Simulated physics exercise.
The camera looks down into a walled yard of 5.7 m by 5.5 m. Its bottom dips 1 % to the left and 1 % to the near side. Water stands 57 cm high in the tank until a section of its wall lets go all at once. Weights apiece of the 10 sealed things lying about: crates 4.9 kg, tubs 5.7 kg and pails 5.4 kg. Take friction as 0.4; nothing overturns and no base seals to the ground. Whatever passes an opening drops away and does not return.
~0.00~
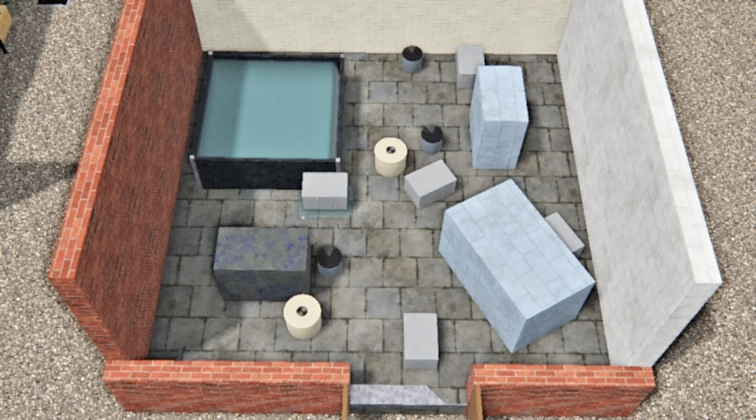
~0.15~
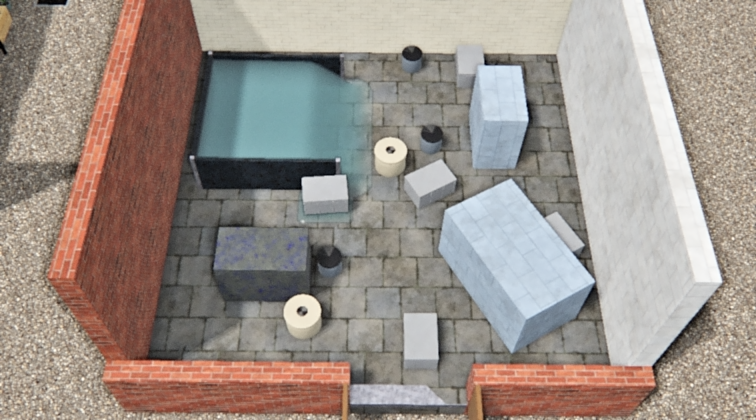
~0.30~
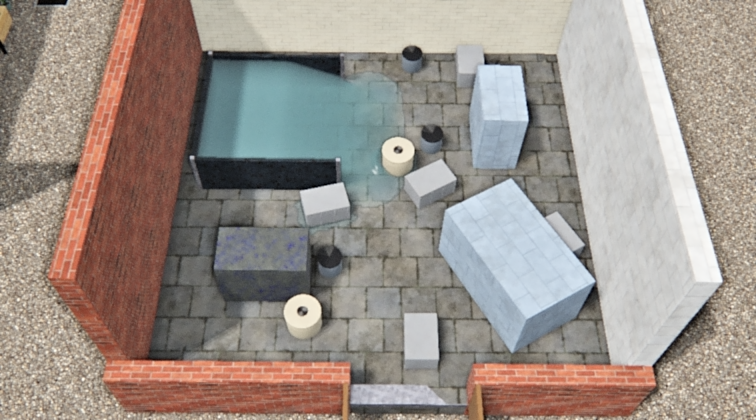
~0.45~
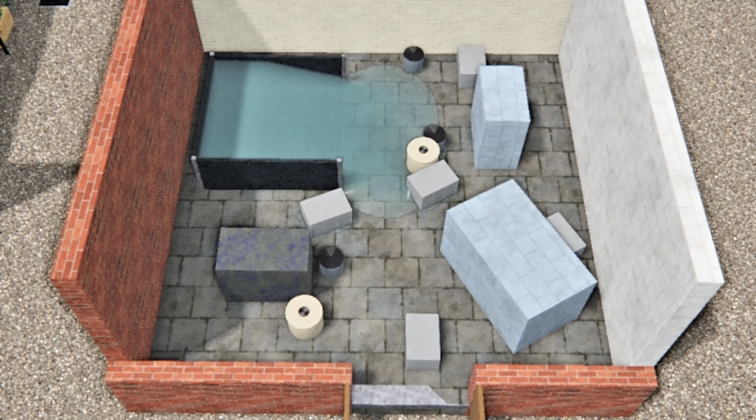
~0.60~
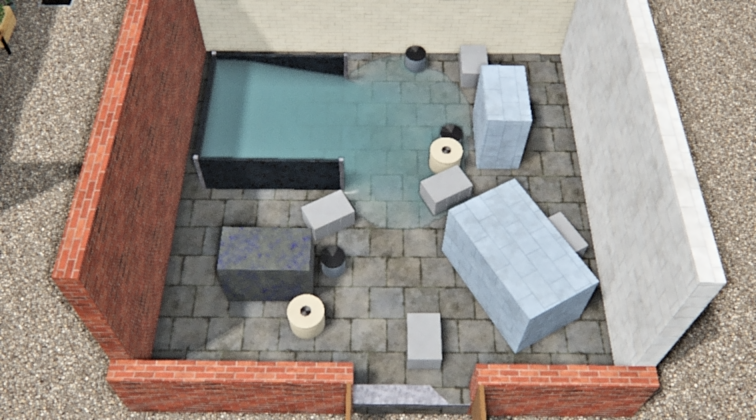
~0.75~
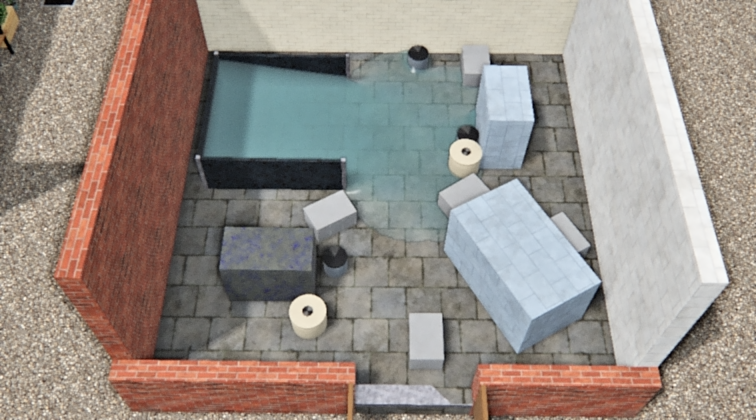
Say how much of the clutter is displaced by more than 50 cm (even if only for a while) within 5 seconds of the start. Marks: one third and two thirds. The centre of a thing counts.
Share: Two thirds or more.
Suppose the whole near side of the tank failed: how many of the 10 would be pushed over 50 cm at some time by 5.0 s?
In that case 6 of them.
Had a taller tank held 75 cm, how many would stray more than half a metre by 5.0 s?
In that case 9 of them.
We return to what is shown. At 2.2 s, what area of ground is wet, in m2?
Roughly 17 m2.
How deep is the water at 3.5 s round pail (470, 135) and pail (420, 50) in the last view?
Roughly 18 and 13 cm.
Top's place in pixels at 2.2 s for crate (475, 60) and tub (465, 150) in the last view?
Around (555, 49) and (506, 163).
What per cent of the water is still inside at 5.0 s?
About 98 per cent.
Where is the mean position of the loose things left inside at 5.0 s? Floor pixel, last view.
At about (450, 248).
After 1.1 s 2 of 10 are over 50 cm from their spots; 2 afloat.
After 2.2 s 6 of 10 are over 50 cm from their spots; 5 afloat.
After 3.5 s 7 of 10 are over 50 cm from their spots; 6 afloat.
After 5.0 s 8 of 10 are over 50 cm from their spots, and 8 have been at some point; 6 afloat.
